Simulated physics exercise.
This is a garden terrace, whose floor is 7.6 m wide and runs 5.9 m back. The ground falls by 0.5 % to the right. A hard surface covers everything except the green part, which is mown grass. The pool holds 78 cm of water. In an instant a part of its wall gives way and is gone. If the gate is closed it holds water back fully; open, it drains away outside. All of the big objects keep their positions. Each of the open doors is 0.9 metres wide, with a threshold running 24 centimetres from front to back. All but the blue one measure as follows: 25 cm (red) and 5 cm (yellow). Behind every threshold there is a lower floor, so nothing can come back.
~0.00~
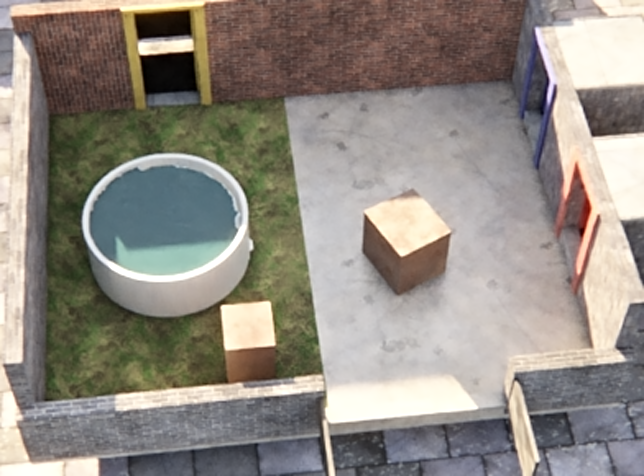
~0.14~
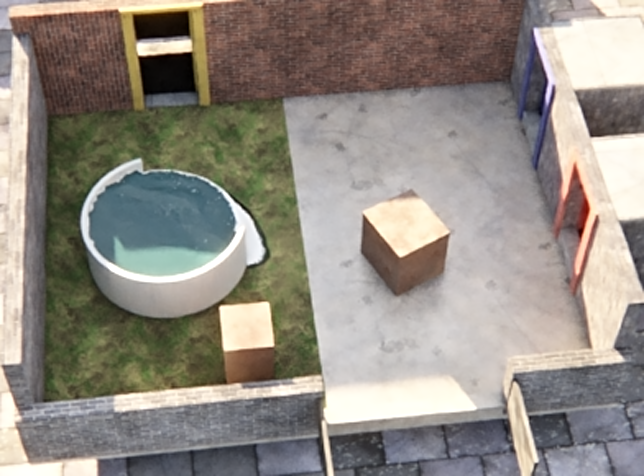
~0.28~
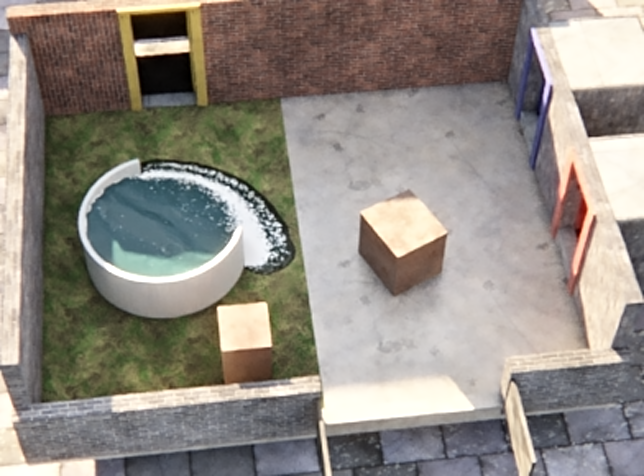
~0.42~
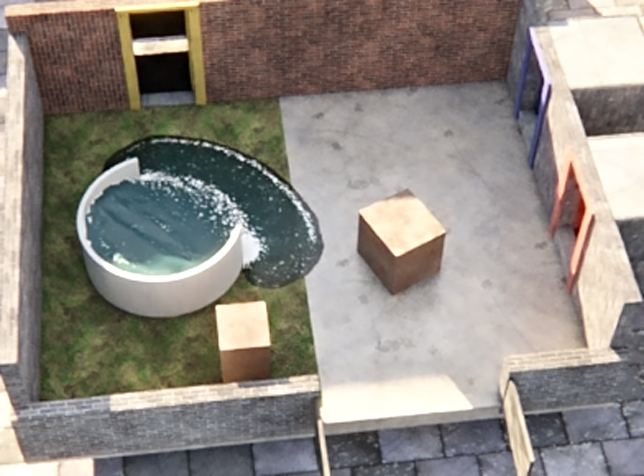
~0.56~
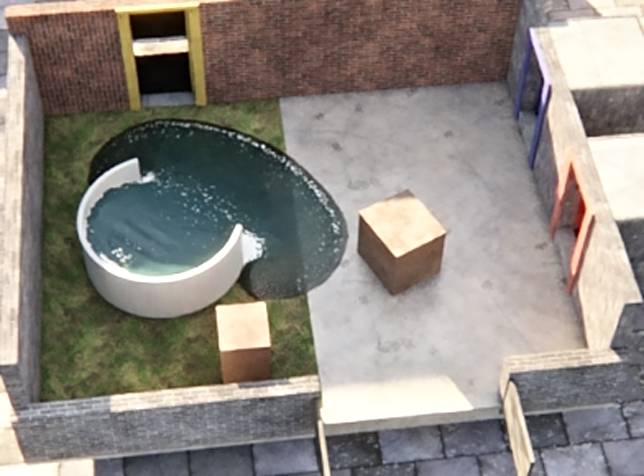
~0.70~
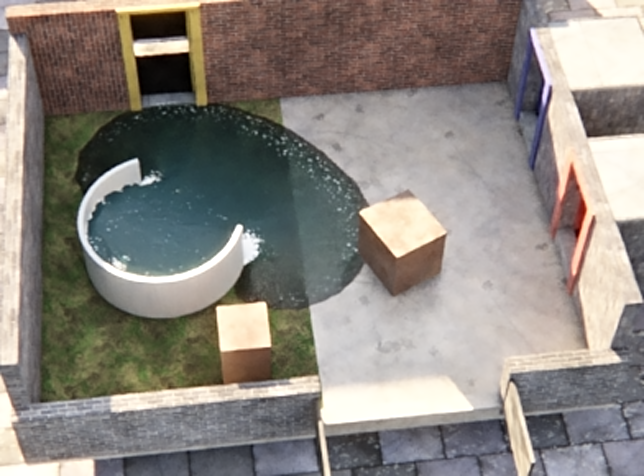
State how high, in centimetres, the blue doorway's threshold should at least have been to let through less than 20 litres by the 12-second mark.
At least some 26 cm.
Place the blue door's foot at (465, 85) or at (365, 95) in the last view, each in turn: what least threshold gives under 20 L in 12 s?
About 24 cm for the first and 13.5 cm for the second.
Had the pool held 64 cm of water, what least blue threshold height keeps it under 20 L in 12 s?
About 20 cm.
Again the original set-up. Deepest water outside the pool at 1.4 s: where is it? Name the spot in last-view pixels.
(225, 108).
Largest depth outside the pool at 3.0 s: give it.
Up to some 41 centimetres, I'd say.
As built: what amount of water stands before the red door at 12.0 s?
7.5 cm.
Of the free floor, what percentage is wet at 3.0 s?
Approximately 60 % of the floor.
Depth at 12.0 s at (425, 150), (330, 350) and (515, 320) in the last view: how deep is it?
About 6, 7 and 7 cm.
After 1.4 s water covers 45 % of the floor, deepest (30 cm) near (225, 108); it has not reached the blue door.
After 3.0 s water covers 60 % of the floor, deepest (41 cm) near (475, 89); 35 cm at the blue door, 6 litres in over its 22 cm threshold.
After 12.0 s water covers 100 % of the floor, deepest (8 cm) near (583, 383); 6 cm at the blue door, 37 litres in over its 22 cm threshold.
At the blue door as built, the water arrived by 1.9 s and peaked near 35 cm at 3.0 s.
With a threshold of 23.5 cm, 29 litres would have come in within the 12 s; with 32 cm, 6 litres. So under 20 litres takes about 26 cm.
